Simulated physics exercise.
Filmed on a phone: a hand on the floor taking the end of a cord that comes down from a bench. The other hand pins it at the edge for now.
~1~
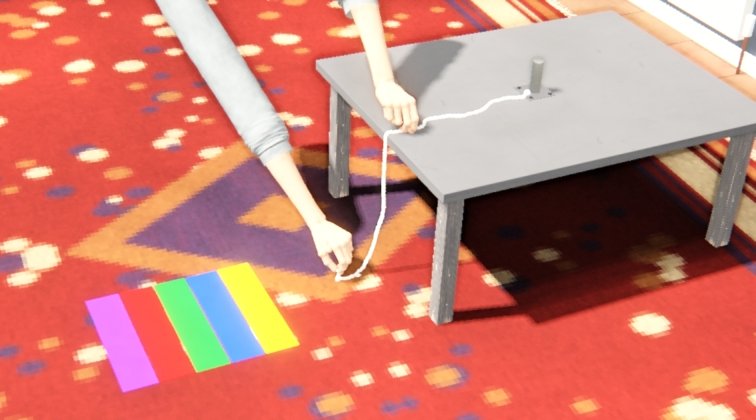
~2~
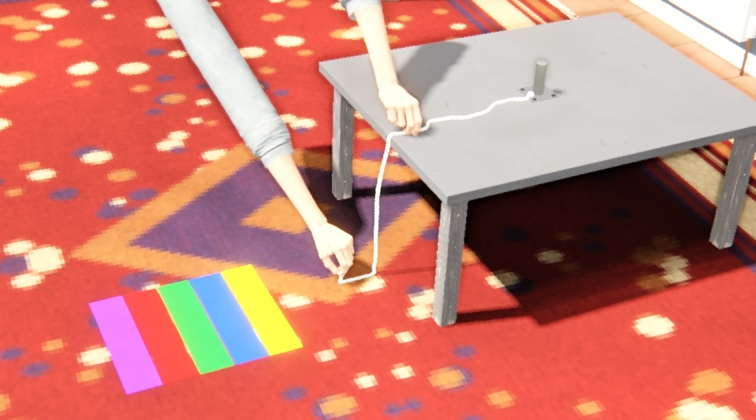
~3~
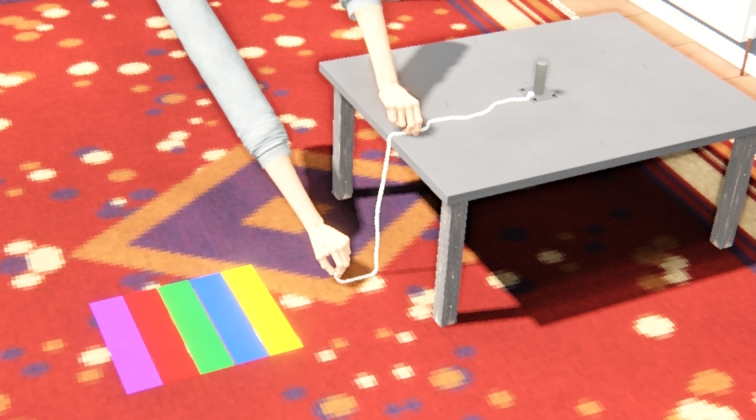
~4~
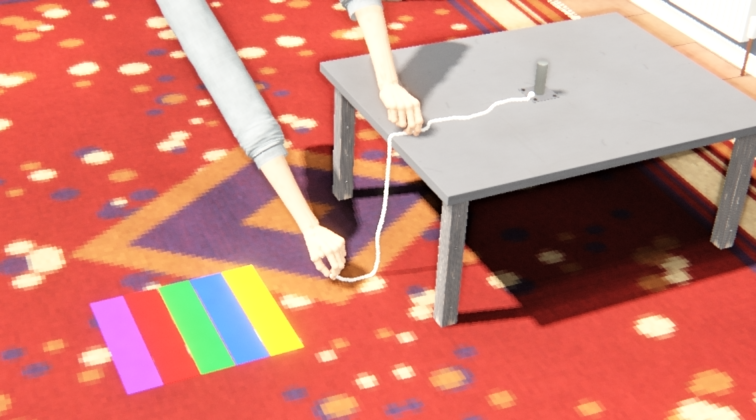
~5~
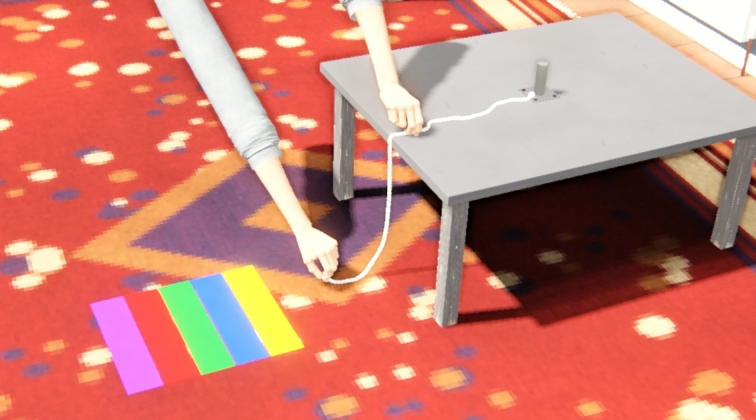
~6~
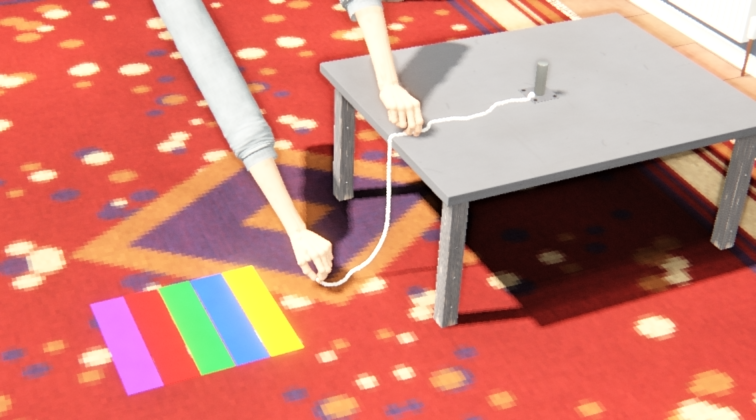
We see one hand pinning a white cord at the edge of a gray bench while the other, low over a patterned red carpet, draws the cord's end slightly left, on the side where colored stripes lie.
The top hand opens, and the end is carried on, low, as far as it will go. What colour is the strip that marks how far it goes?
That strip is blue.
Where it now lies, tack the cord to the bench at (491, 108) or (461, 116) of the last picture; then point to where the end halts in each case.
In order of the tries, it's near (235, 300) and near (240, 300).
Soon after, end near (286, 287); short of the strips.
After that, end near (250, 296); over yellow.
At the stop, end near (228, 301); over blue. The blue one.
